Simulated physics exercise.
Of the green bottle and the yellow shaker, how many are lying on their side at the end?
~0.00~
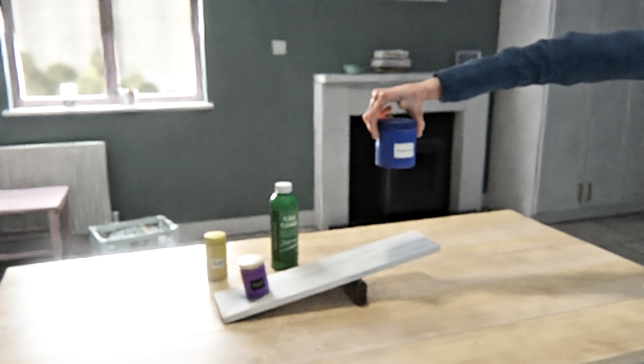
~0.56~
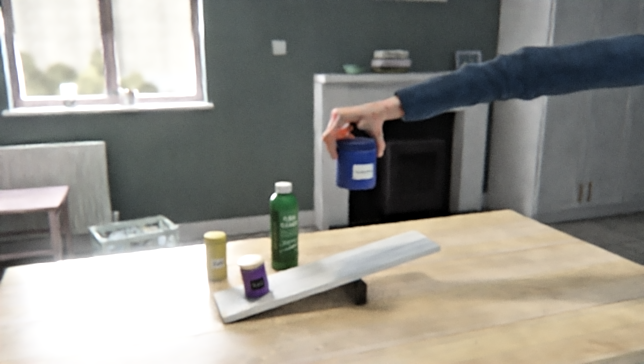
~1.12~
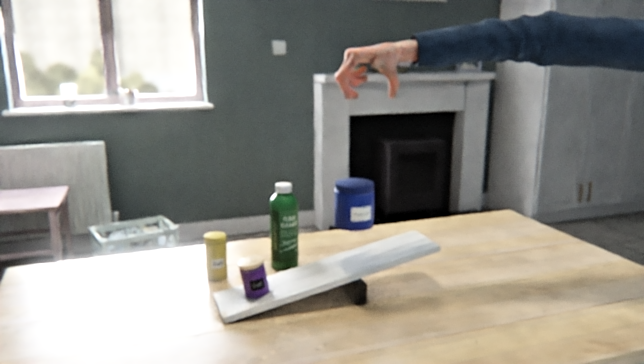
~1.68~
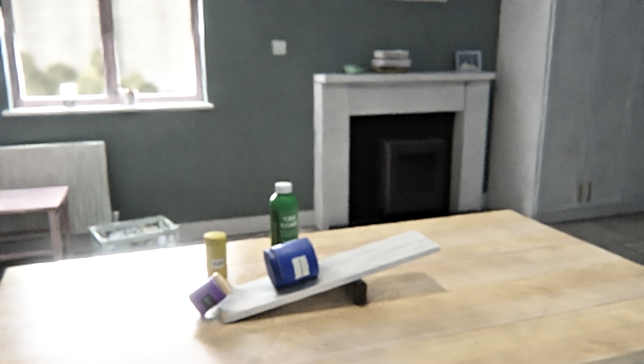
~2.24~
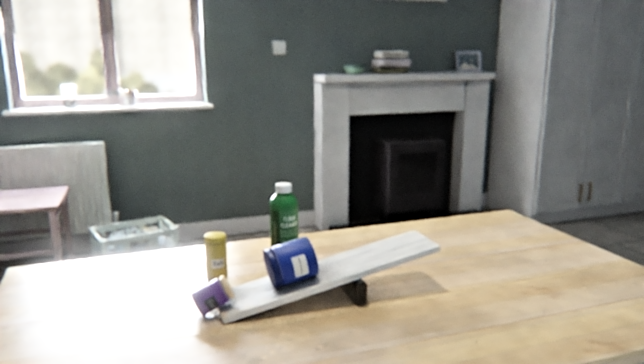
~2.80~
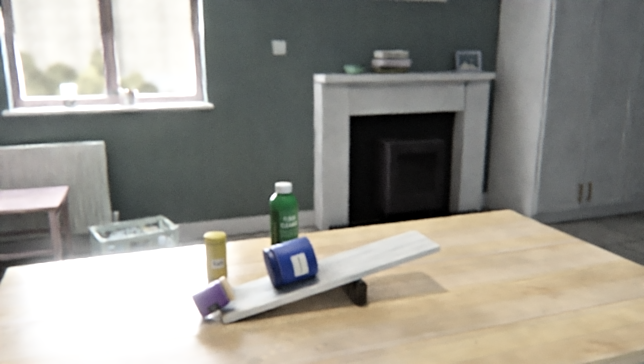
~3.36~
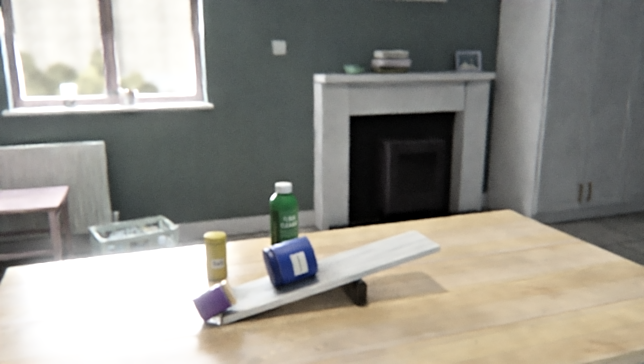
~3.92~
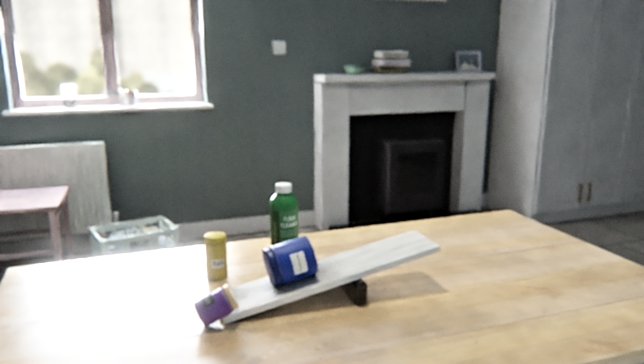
None of them are, as the green bottle and the yellow shaker both still stand upright.
A hand drops a blue jar onto a tilted plank, and a purple shaker topples over.
